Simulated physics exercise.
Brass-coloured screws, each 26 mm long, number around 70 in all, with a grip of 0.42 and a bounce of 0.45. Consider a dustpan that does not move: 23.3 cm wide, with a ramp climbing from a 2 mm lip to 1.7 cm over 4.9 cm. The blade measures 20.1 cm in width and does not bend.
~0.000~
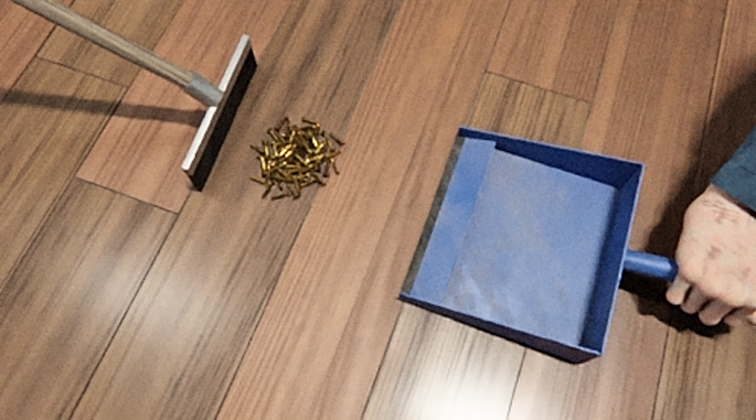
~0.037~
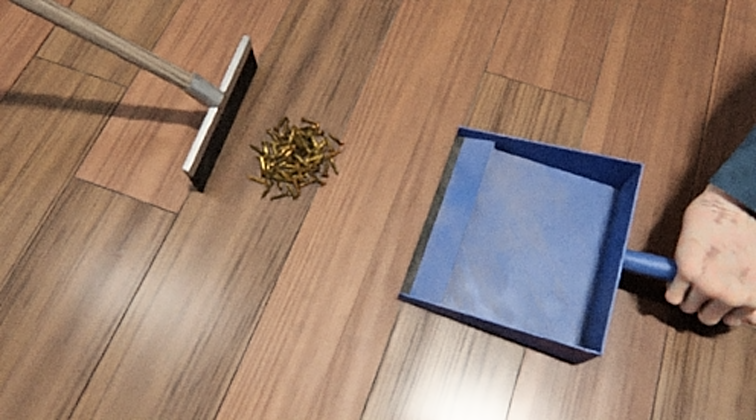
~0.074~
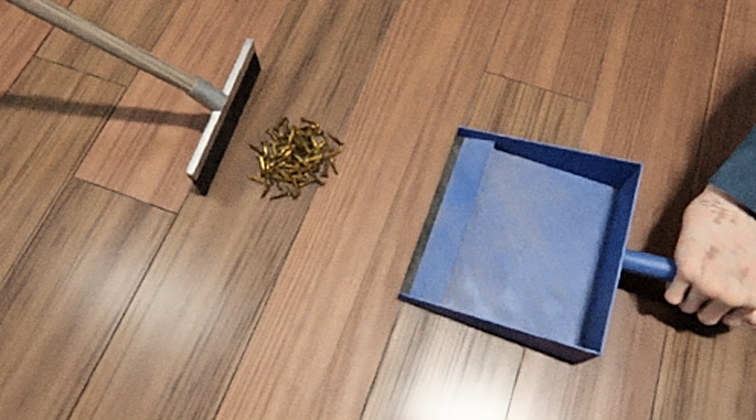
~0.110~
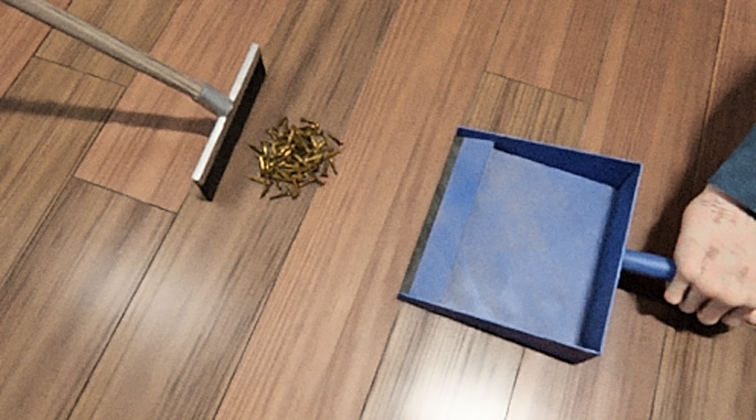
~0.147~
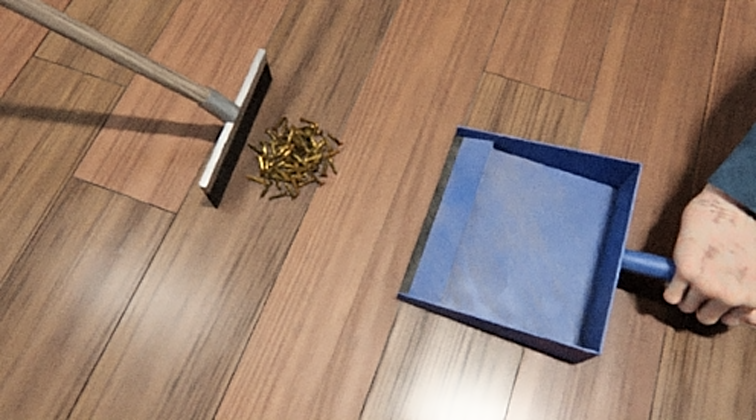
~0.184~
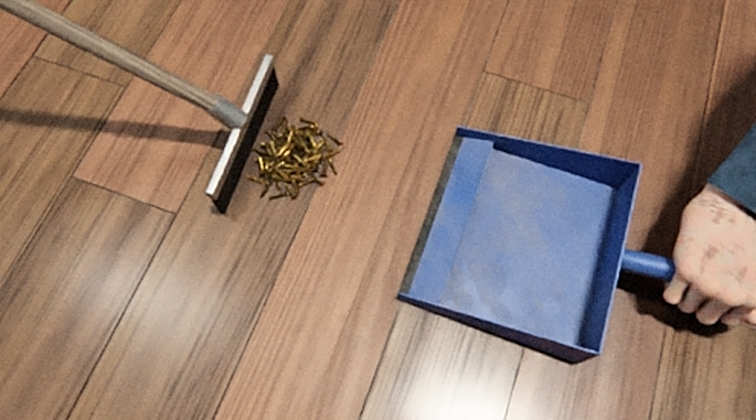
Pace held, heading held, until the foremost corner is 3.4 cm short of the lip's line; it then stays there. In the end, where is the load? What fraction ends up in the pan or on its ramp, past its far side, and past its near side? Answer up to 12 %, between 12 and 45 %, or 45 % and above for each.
In the pan or on its ramp: Up to 12 %; past the pan's far side: Up to 12 %; past the pan's near side: Up to 12 %.
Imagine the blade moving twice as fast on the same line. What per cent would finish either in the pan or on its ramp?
It would come to roughly 15 percent.
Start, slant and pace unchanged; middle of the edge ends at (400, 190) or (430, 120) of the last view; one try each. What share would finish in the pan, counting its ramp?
First try around 5 %, second try around 5 %.
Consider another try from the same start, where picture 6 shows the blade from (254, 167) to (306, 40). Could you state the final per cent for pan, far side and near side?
Pan: 10, far side: 20, near side: 5.
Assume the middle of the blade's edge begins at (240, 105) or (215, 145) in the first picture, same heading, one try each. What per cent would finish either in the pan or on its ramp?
About 0 and 0 per cent.
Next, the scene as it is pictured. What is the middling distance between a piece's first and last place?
I'd put it near 18 cm.
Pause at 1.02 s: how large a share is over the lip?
About 5 percent up to then.
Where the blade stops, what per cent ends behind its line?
Around 15 in a hundred.
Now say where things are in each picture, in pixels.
The first frame shows blade from (189, 170) to (247, 43), moved 0.0 cm, 0 of the pieces shifted so far; middle of the pieces at (298, 153); pan at (530, 247).
The second frame shows blade from (189, 172) to (248, 44), moved 0.2 cm, 0 of the pieces shifted so far; middle of the pieces at (297, 153).
The third frame shows blade from (193, 175) to (251, 47), moved 1.0 cm, 0 of the pieces shifted so far; middle of the pieces at (297, 153).
The fourth frame shows blade from (199, 181) to (257, 52), moved 2.1 cm, 0 of the pieces shifted so far; middle of the pieces at (297, 153).
The fifth frame shows blade from (206, 188) to (263, 57), moved 3.4 cm, 0 of the pieces shifted so far; middle of the pieces at (296, 153).
The sixth frame shows blade from (213, 195) to (270, 63), moved 4.7 cm, 2 of the pieces shifted so far; middle of the pieces at (296, 153); pan at (528, 246). Its pace works out near 0.35 m/s, heading 22 degrees towards the viewer's side.
After 0.49 s, middle of the blade 15 cm from the lip; 0 % over the lip, far side 0 %, near side 0 %.
After 0.70 s, middle of the blade 8 cm from the lip; 0 % over the lip, far side 0 %, near side 0 %.
After 1.02 s, middle of the blade 4 cm from the lip; 5 % over the lip, far side 5 %, near side 5 %.
In the end, at 1.3 s, pan 5 %, far side 5 %, near side 5 %, in front of the lip or behind the blade 90 %.
